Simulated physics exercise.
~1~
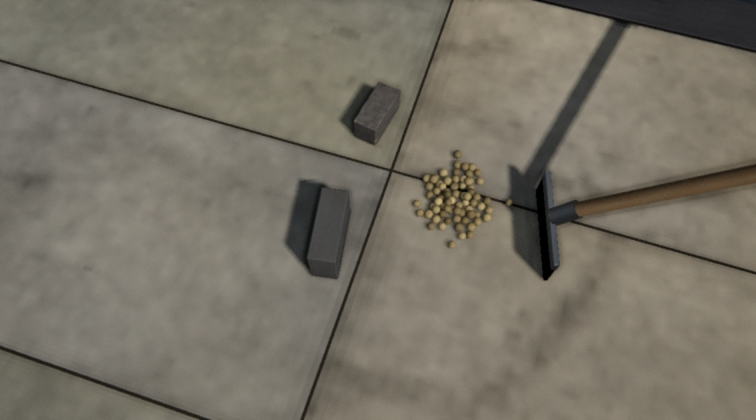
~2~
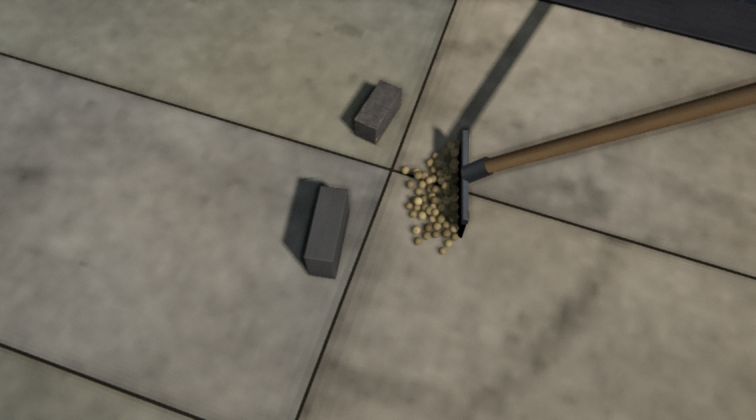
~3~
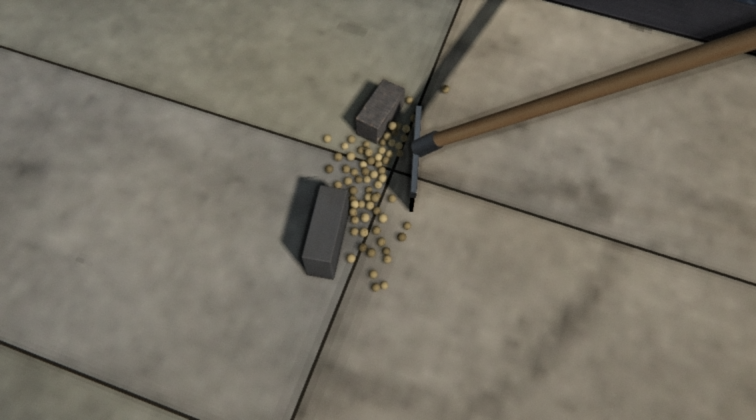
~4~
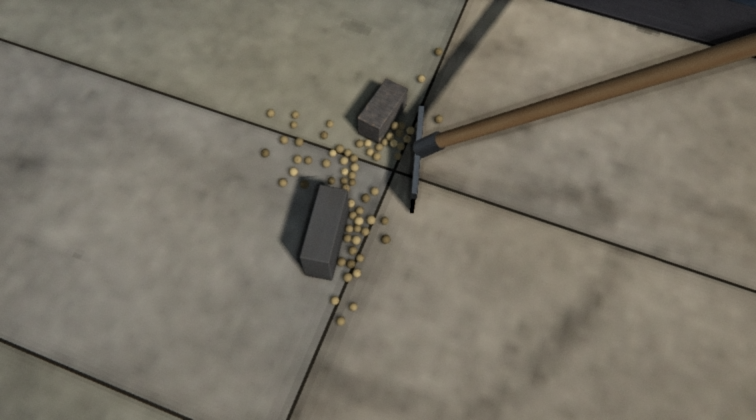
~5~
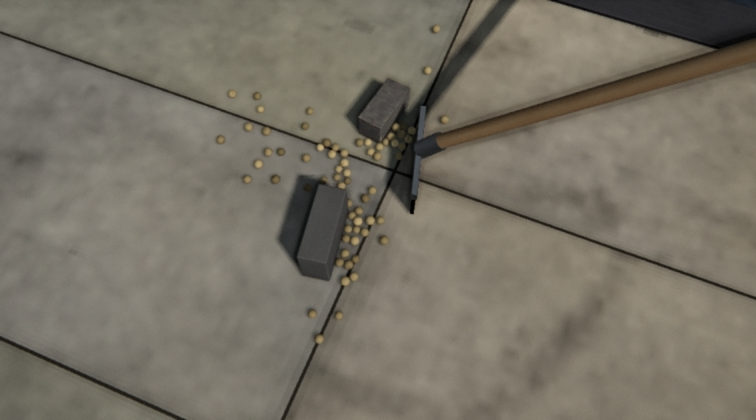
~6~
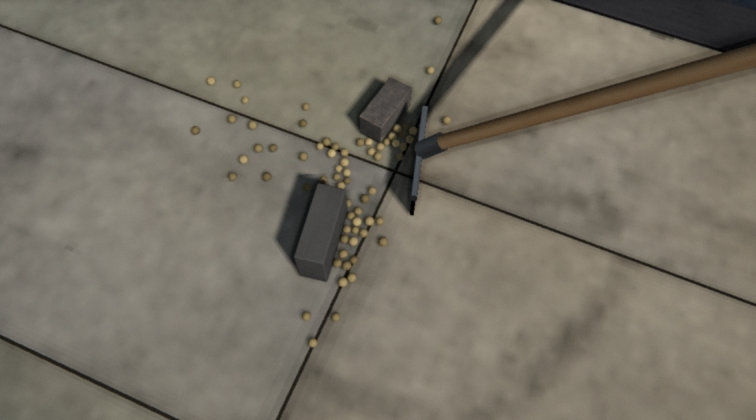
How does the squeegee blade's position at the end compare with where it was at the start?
It ends further left and higher up, close to the two blocks, whereas it started to the right of the pile of nuts.
Squeegee pushing a pile of round nuts left towards two dark blocks, many scattering through the gap, others stopping before it.
